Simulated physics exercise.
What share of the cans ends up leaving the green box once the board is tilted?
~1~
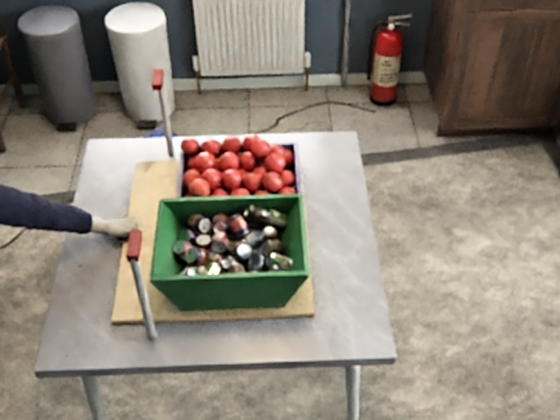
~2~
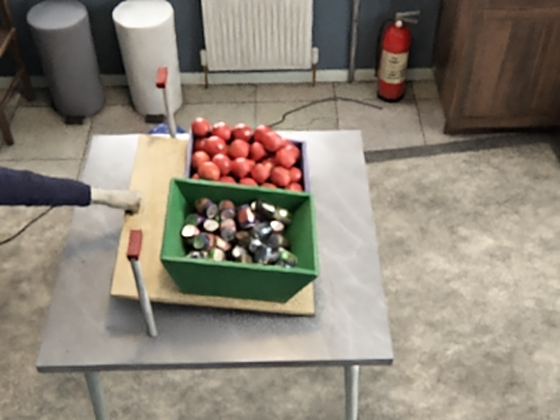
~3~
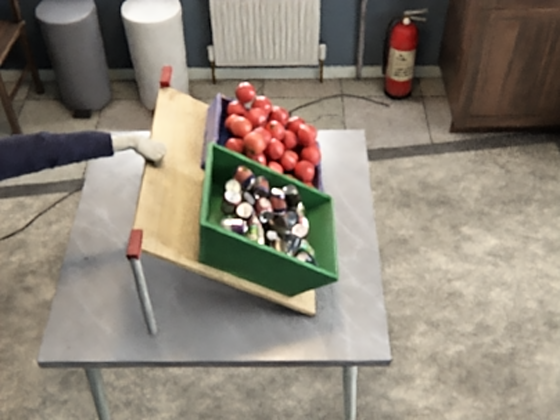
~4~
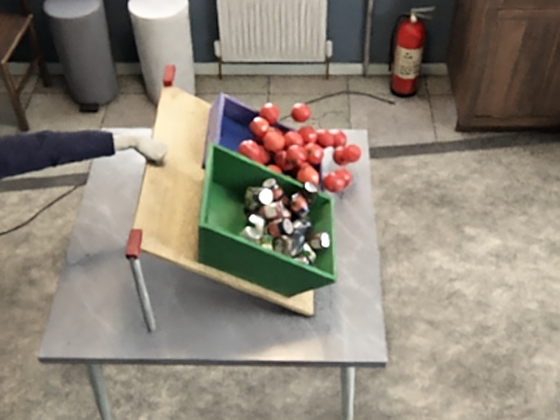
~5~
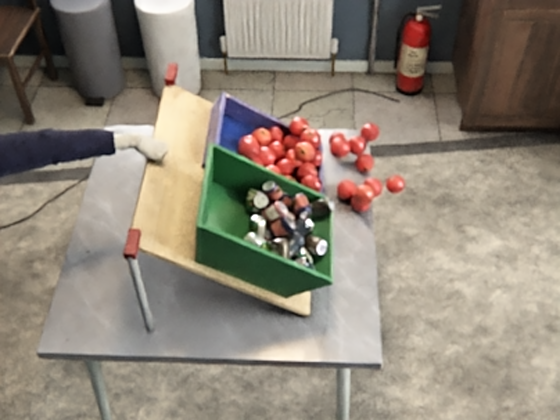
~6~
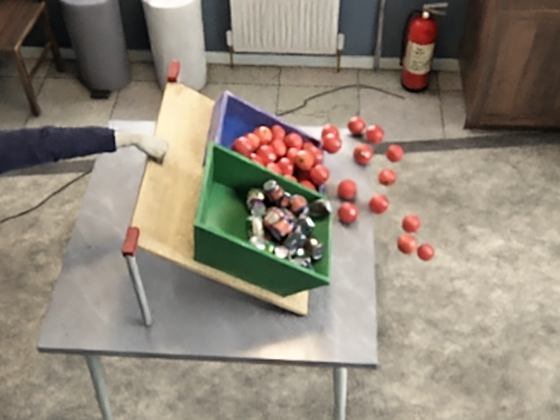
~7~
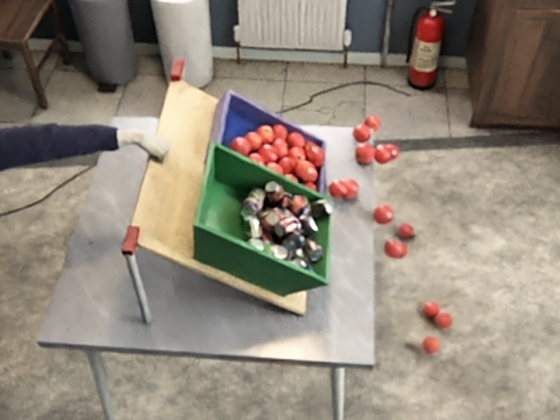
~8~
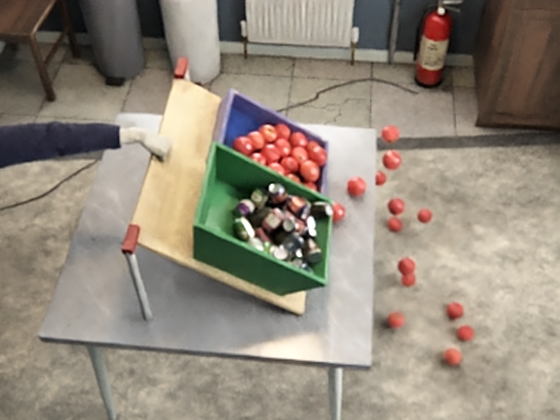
Fewer than one in six of them leave. The cans shift about inside the green box, but none are seen going over its edge.
